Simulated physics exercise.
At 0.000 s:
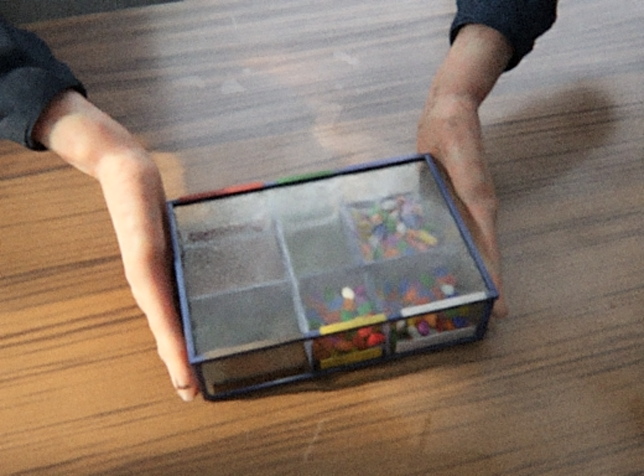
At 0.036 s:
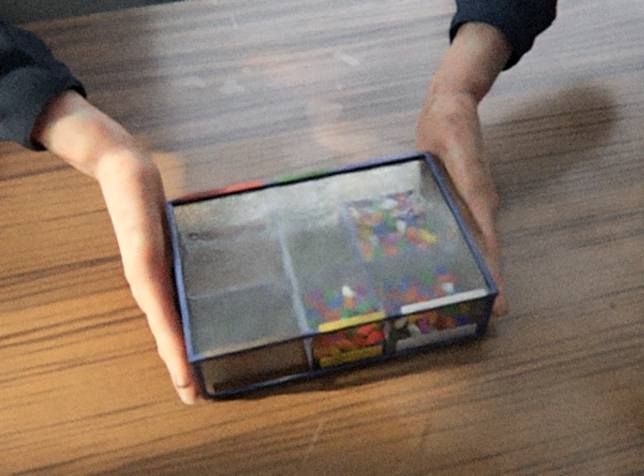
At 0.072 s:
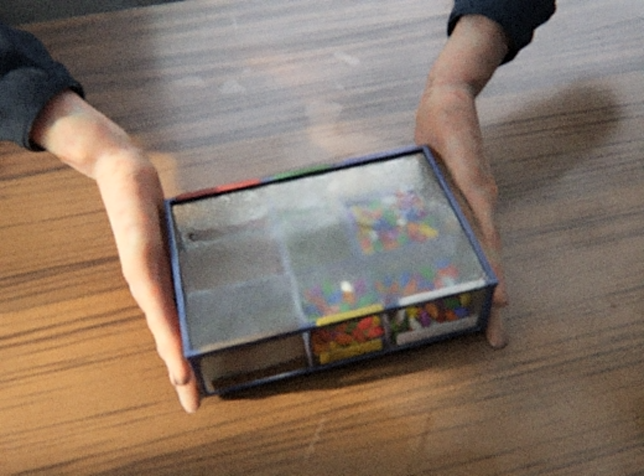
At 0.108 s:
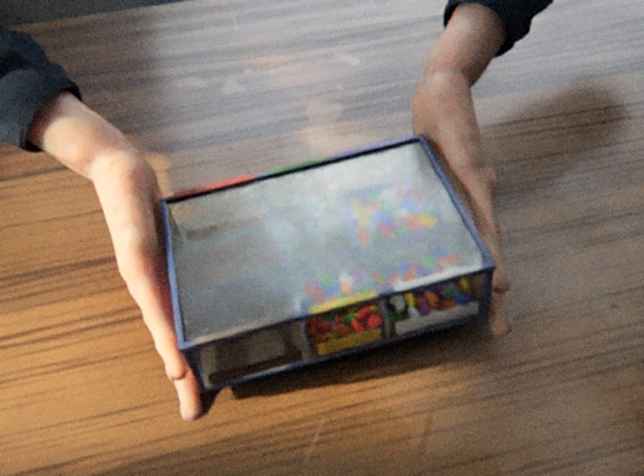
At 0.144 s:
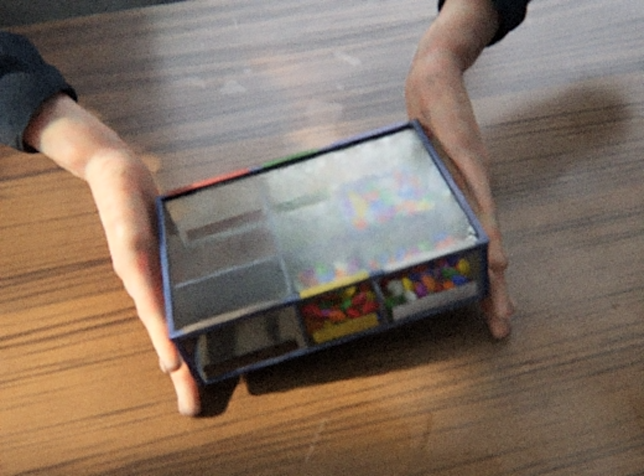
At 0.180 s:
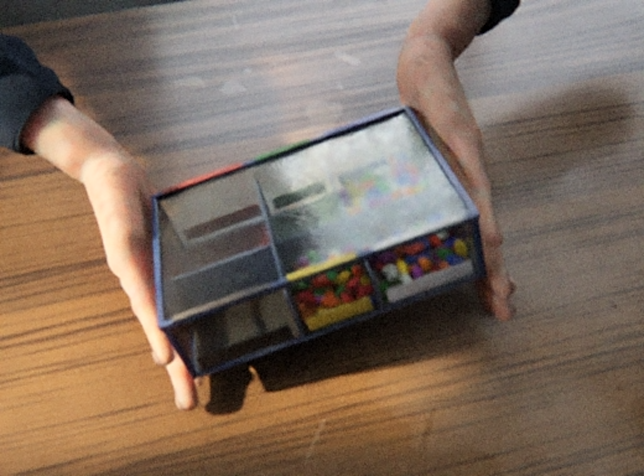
The clip opens with two hands holding a clear-topped, divided box of small multicoloured pieces flat on a wooden table. The hands tilt it, slightly at first and then faster, raising the front edge, the right side higher than the left, while reflections shift across the lid.
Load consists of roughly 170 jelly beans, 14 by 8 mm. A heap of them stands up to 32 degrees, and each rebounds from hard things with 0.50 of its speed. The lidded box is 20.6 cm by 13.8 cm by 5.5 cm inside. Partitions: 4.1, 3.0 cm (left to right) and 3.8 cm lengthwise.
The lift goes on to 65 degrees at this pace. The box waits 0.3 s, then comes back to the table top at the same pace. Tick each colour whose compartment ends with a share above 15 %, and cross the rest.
My prediction: Red: Does not clear the bar. Blue: Clears the bar. Green: Does not clear the bar. Yellow: Clears the bar. White: Clears the bar. Black: Does not clear the bar.
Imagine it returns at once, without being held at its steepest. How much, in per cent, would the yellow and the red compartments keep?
Result - yellow: 35 %; red: 0 %.
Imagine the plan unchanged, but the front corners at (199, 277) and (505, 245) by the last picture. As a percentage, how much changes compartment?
Estimate: Around 5 %.
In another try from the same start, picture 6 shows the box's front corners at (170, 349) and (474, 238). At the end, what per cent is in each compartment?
Each compartment ends with, in per cent, red 0, blue 35, green 5, yellow 35, white 25 and black 0.
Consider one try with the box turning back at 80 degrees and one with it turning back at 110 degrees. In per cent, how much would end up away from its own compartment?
Try one gives around 45 %, try two around 55 %.
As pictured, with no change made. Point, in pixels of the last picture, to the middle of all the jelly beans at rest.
Somewhere around (379, 292) in the final frame.
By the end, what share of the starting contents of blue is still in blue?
Something like 90 in a hundred.
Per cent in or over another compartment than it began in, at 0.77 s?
5 %.
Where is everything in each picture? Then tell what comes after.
Box tilt 0 degrees, front corners at (196, 358) and (491, 294); blue 40 %, yellow 35 %, white 25 %, in the first frame.
Box tilt 1 degrees, front corners at (195, 357) and (491, 291), in the second frame.
Box tilt 3 degrees, front corners at (191, 352) and (491, 281), in the third frame.
Box tilt 7 degrees, front corners at (185, 345) and (488, 264), lowest corner left back, in the fourth frame.
Box tilt 12 degrees, front corners at (175, 334) and (482, 241), lowest corner left back, in the fifth frame.
Box tilt 16 degrees, front corners at (165, 324) and (472, 215), lowest corner left back; blue 40 %, yellow 35 %, white 25 %. The box's pace is about 135 degrees a second, in the sixth frame.
Then, at 0.77 s, tilt 65 degrees; blue 35 %, yellow 35 %, white 25 %.
After 1.16 s, tilt 37 degrees; red 5 %, blue 35 %, green 5 %, yellow 35 %, white 25 %.
Then, at 1.64 s, tilt 0 degrees; red 5 %, blue 35 %, green 5 %, yellow 35 %, white 25 %.
In the end, at 2.2 s, red 5 %, blue 35 %, green 5 %, yellow 35 %, white 25 %, black 0 %.
